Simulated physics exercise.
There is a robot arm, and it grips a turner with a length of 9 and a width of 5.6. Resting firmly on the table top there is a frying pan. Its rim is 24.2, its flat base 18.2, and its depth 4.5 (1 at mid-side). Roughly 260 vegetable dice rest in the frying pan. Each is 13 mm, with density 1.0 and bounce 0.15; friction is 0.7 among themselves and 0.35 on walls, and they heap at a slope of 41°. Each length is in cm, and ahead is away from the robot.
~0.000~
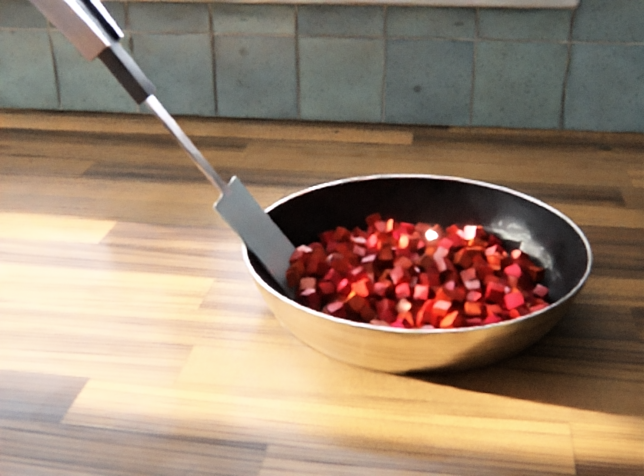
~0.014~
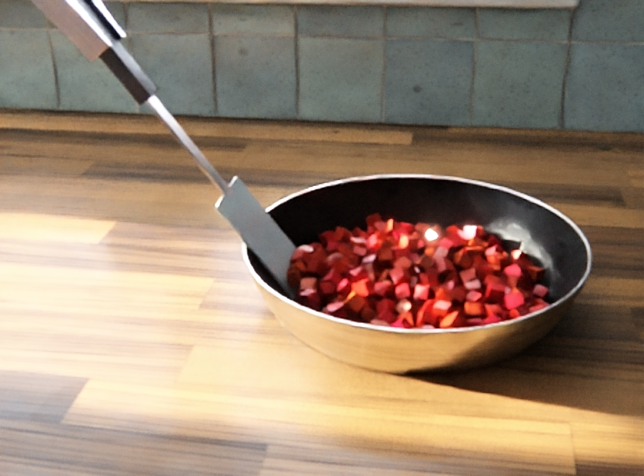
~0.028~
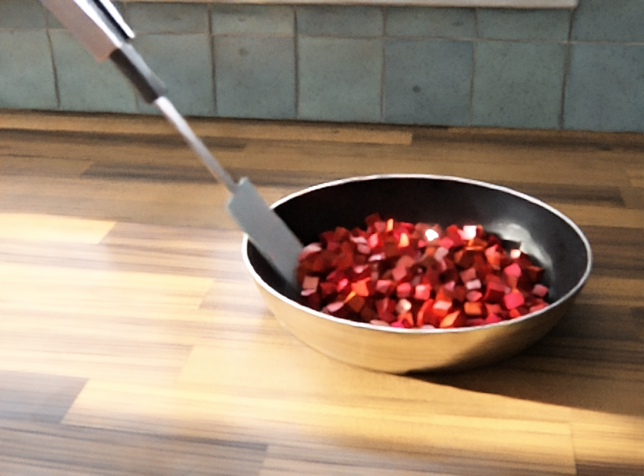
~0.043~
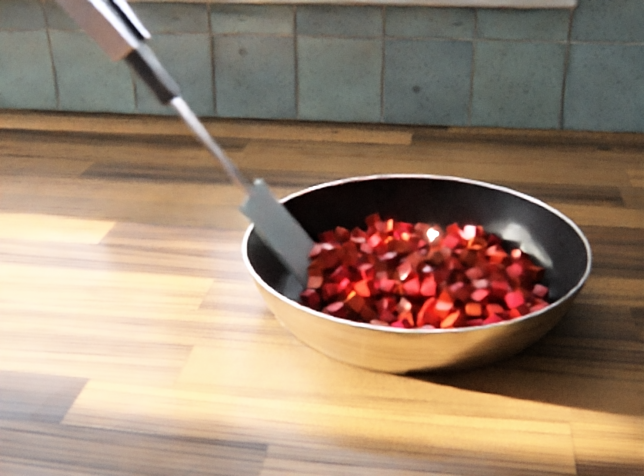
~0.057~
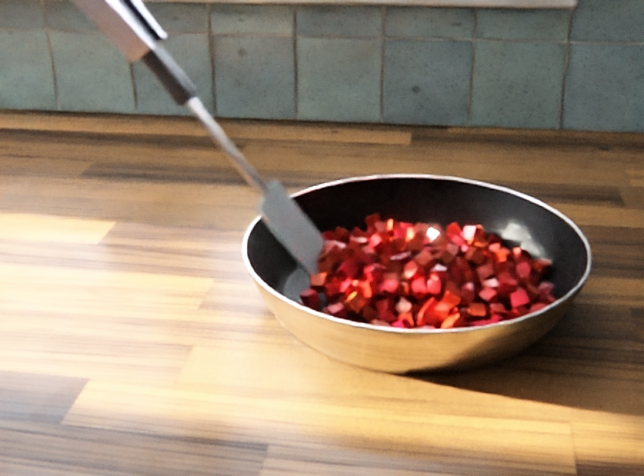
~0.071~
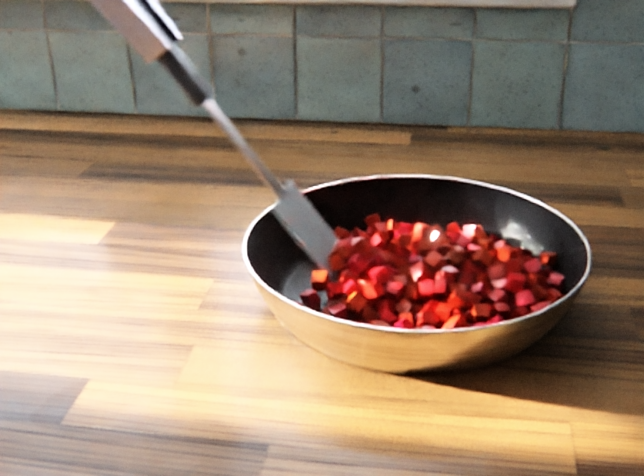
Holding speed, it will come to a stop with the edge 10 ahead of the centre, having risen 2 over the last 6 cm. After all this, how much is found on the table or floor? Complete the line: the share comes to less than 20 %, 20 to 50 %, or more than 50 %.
The share comes to 20 to 50 %.
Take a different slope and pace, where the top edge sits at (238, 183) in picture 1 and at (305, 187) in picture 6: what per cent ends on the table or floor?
About 30 per cent.
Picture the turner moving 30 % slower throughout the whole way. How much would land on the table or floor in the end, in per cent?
About 25 per cent.
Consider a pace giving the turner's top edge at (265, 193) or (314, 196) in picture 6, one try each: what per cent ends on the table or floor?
25 % and 30 %.
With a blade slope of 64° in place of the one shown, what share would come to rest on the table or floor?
In that case around 25 per cent.
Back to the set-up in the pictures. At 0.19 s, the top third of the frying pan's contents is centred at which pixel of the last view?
Around (513, 262).
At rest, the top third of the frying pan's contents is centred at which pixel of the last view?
(476, 305).
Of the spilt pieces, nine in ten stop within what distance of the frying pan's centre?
Distance from centre: Approx. 30 cm.
After 0.13 s, sloping 53°, highest piece 6 above the table; 265 in the frying pan.
After 0.19 s, sloping 53°, highest piece 7 above the table; 265 in the frying pan.
After 0.42 s, sloping 53°, highest piece 9 above the table; 193 in the frying pan, 38 on the table or floor, 34 on the blade or in flight.
After 1.47 s, sloping 53°, highest piece 4 above the table; 193 in the frying pan, 72 on the table or floor.
In the end, 193 in the frying pan, 72 on the table or floor. That is 27 % on the table or floor.
